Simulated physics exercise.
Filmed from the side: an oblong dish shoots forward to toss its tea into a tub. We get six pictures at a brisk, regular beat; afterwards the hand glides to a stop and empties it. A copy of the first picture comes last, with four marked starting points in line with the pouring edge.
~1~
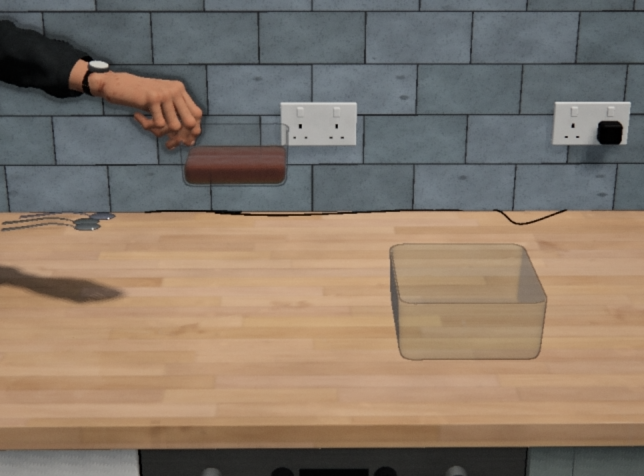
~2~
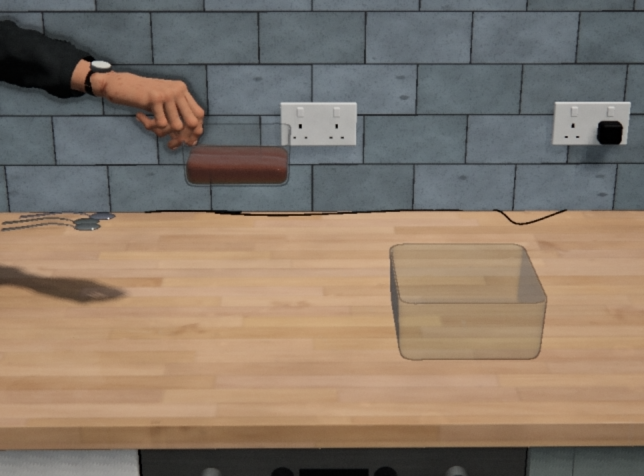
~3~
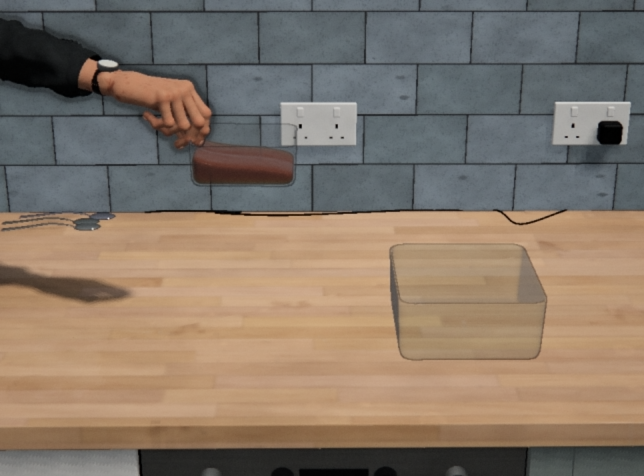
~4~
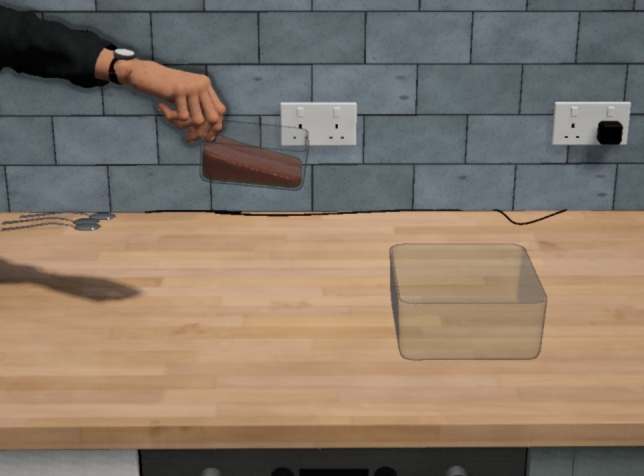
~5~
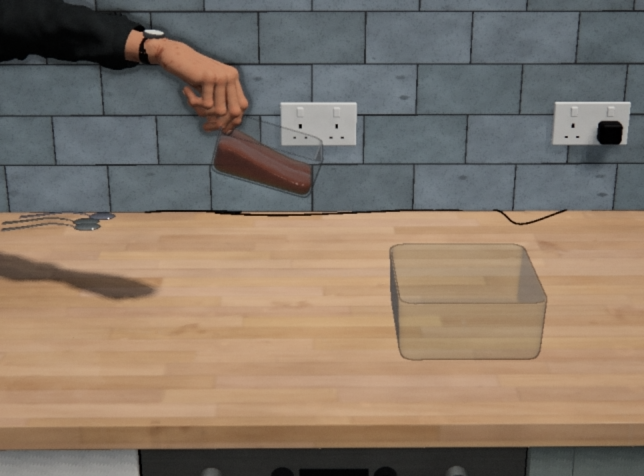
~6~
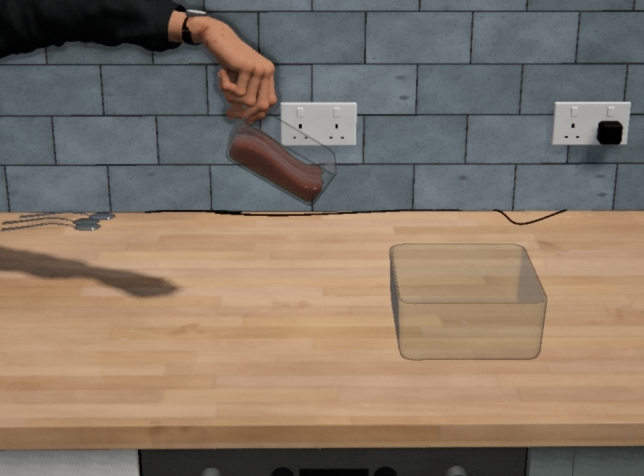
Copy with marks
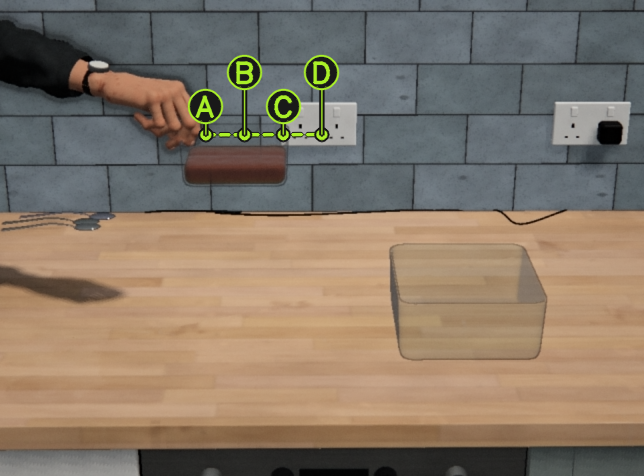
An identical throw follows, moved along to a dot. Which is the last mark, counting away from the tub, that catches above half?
Spot B.
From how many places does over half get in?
Three of the four.
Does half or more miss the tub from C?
No, that is safe.
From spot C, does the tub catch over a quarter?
Yes.
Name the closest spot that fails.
That would be A.
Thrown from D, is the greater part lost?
No, not at all.
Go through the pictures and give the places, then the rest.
In the first frame, upright, lip at (286, 134); tub from (399, 357) to (540, 356); nothing has left yet.
In the second frame, upright, lip at (288, 134); nothing has left yet.
In the third frame, upright, lip at (295, 135); nothing has left yet.
In the fourth frame, tipped about 6°, lip at (307, 139); nothing has left yet.
In the fifth frame, tipped about 17°, lip at (321, 149); nothing has left yet.
In the sixth frame, tipped about 32°, lip at (334, 162); nothing has left yet.
On the marked copy, A at (205, 134); B at (244, 134); C at (283, 134); D at (321, 134).
Choosing A, about 10 % lands in the tub, 86 % falls short and 4 % goes beside or beyond.
Choosing B, about 66 % lands in the tub, 22 % falls short and 12 % goes beside or beyond.
Choosing C, about 75 % lands in the tub, 12 % falls short and 13 % goes beside or beyond.
Choosing D, about 88 % lands in the tub, 9 % falls short.
